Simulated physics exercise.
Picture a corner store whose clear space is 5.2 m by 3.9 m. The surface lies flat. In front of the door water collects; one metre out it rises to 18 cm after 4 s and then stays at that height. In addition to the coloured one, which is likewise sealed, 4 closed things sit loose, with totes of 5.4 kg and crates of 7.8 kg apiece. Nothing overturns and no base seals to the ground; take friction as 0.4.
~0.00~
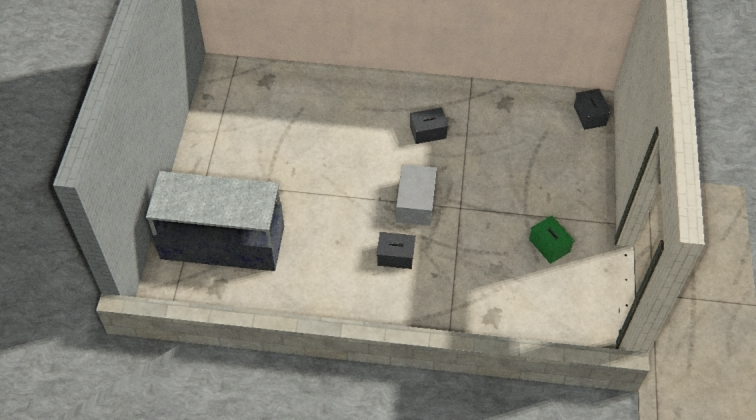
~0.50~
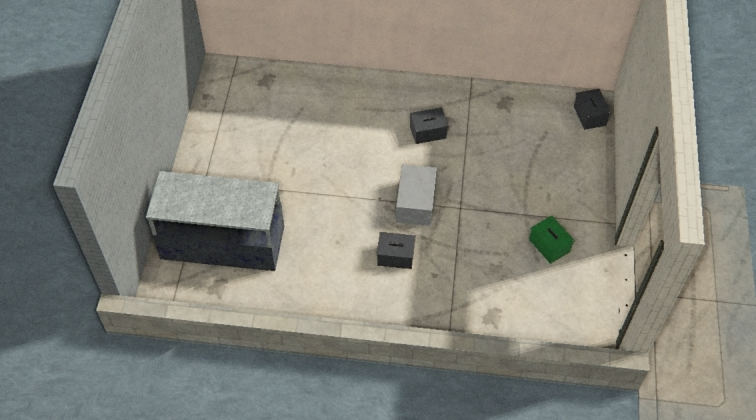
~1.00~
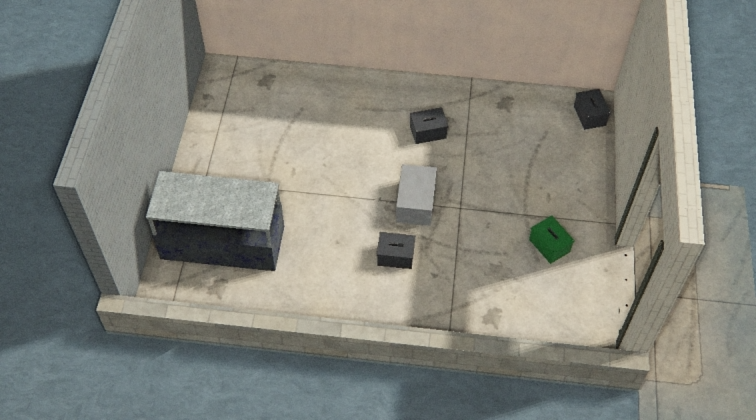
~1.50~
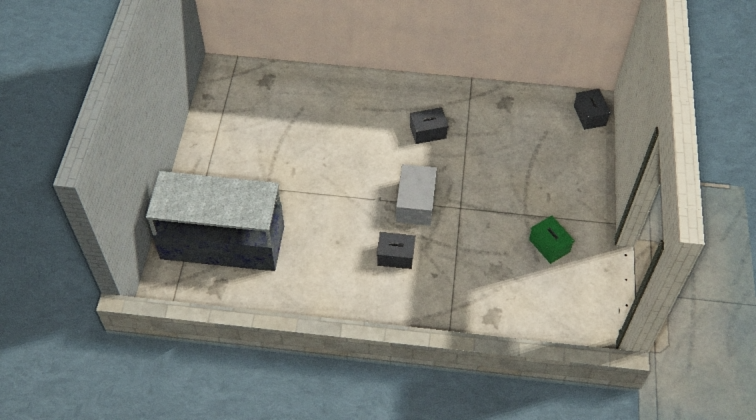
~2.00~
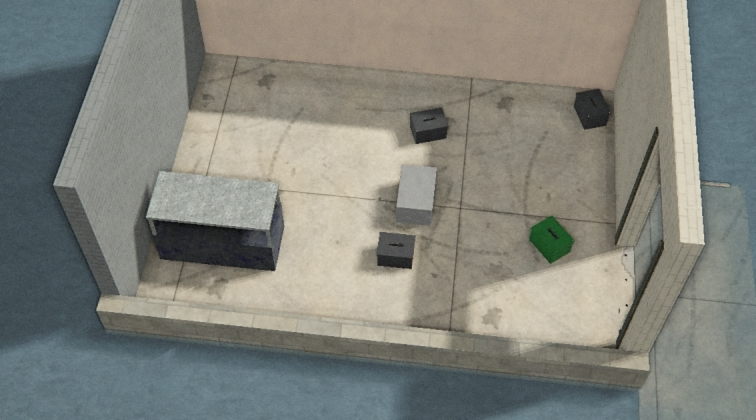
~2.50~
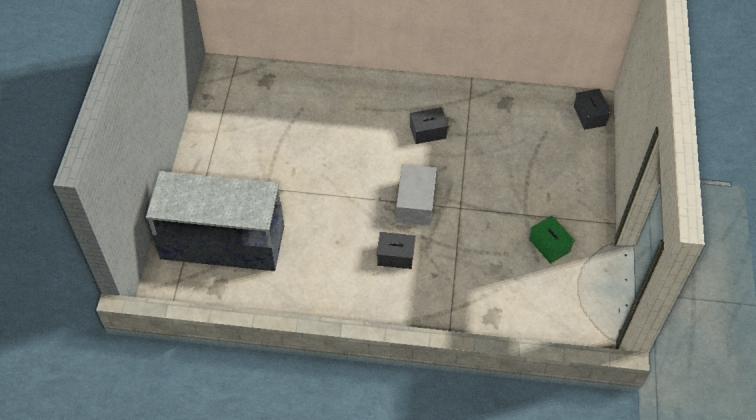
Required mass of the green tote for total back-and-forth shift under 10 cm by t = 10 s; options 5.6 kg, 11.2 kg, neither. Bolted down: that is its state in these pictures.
Required: Neither.
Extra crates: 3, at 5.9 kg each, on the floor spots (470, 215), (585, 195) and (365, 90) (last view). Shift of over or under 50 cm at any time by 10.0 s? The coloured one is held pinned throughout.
First: Inside the limit; second: Beyond the limit; third: Inside the limit.
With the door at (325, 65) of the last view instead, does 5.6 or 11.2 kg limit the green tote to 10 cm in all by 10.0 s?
With that change, the small one suffices.
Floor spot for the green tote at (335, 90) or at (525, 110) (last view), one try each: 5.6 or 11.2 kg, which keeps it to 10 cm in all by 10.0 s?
Respectively, the light option succeeds and the light option succeeds.
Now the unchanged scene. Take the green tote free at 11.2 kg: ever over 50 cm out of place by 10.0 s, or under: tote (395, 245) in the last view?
Verdict for this one: Beyond half a metre.
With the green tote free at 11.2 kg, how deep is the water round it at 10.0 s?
Close to 5 cm deep.
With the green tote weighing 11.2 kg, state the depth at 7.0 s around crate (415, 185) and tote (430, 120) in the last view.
I'd put it at 2 cm and 2 cm respectively.
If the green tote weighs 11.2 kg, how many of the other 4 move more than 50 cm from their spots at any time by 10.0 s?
That comes to 1.
After 3.5 s the green tote would be 5 cm from its start with 5.6 kg and 0 cm from its start with 11.2 kg; 3 cm of water round it then.
After 4.5 s the green tote would be 53 cm from its start with 5.6 kg and 13 cm from its start with 11.2 kg; 4 cm of water round it then.
After 7.0 s the green tote would be 136 cm from its start with 5.6 kg and 65 cm from its start with 11.2 kg; 5 cm of water round it then.
After 10.0 s the green tote would be 137 cm from its start with 5.6 kg and 76 cm from its start with 11.2 kg; 5 cm of water round it then.
